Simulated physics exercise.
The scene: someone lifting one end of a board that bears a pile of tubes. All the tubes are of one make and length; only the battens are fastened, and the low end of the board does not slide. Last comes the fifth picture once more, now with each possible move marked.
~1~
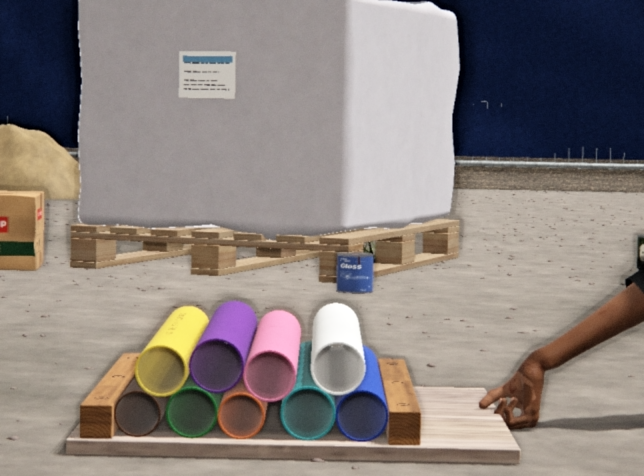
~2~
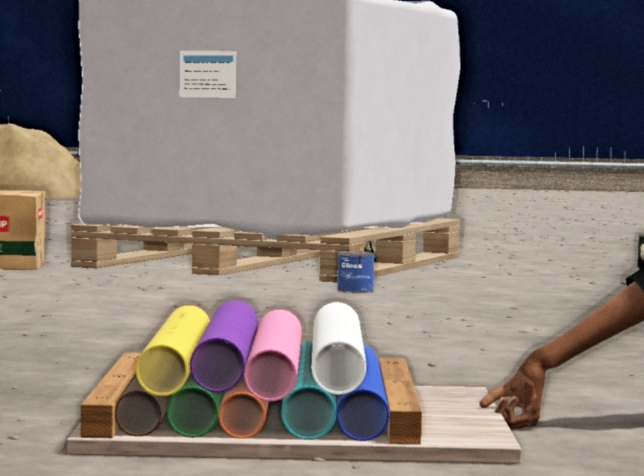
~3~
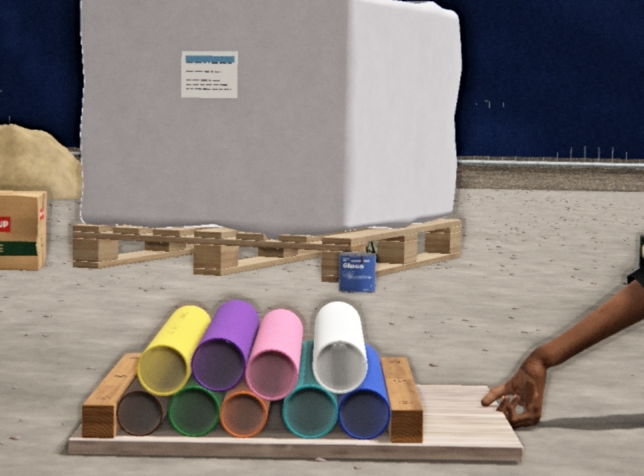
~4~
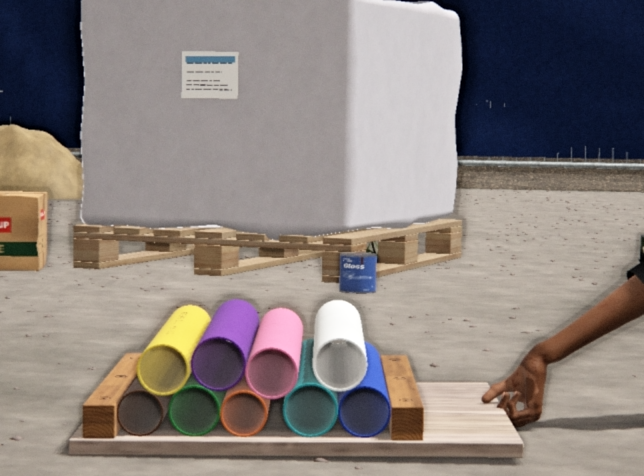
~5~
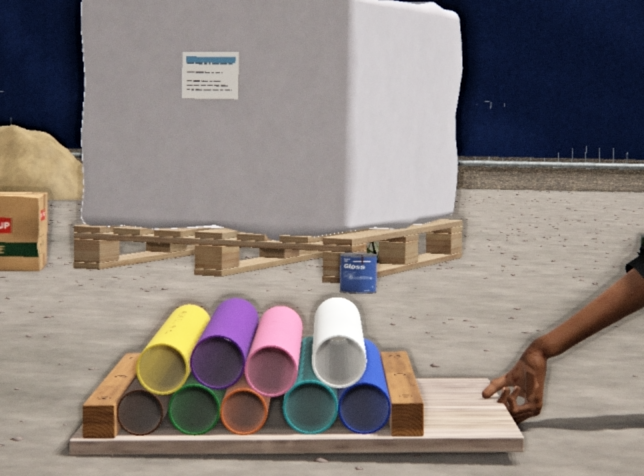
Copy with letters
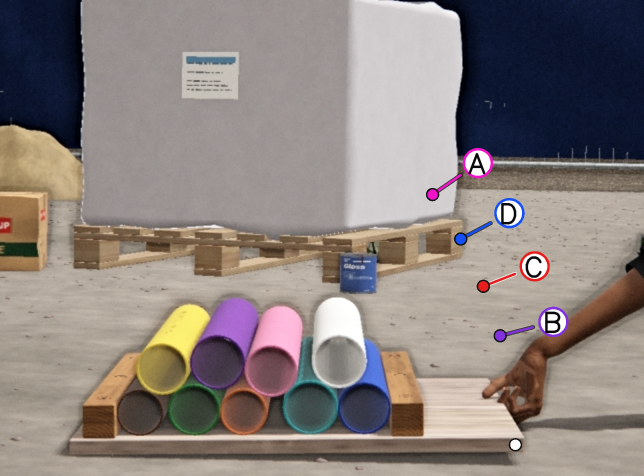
At the start, nine colored tubes sit stacked in two rows between wooden battens on a pale board, with a hand at its right end and a large wrapped block behind. The hand then raises that end very slightly, and the tubes keep their places in the stack.
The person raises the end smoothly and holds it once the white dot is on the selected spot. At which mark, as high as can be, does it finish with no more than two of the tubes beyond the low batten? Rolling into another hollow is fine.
The highest mark that will do is B.
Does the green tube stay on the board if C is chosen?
The green tube: Yes.
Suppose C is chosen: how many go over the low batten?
With C, three.
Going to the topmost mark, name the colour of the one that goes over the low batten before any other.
First is the yellow one.
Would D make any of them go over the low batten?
Yes.
On the marked copy, A at (433, 195); B at (501, 336); C at (484, 286); D at (461, 239); the white dot at (516, 445).
With B. Early on, board at 12°.
Further on, board at 16°.
At the end, board at 16°, none over the low batten.
As for the rest, A four over the low batten (pink, white, yellow, purple); C three over the low batten (pink, yellow, purple); D three over the low batten (pink, yellow, purple).
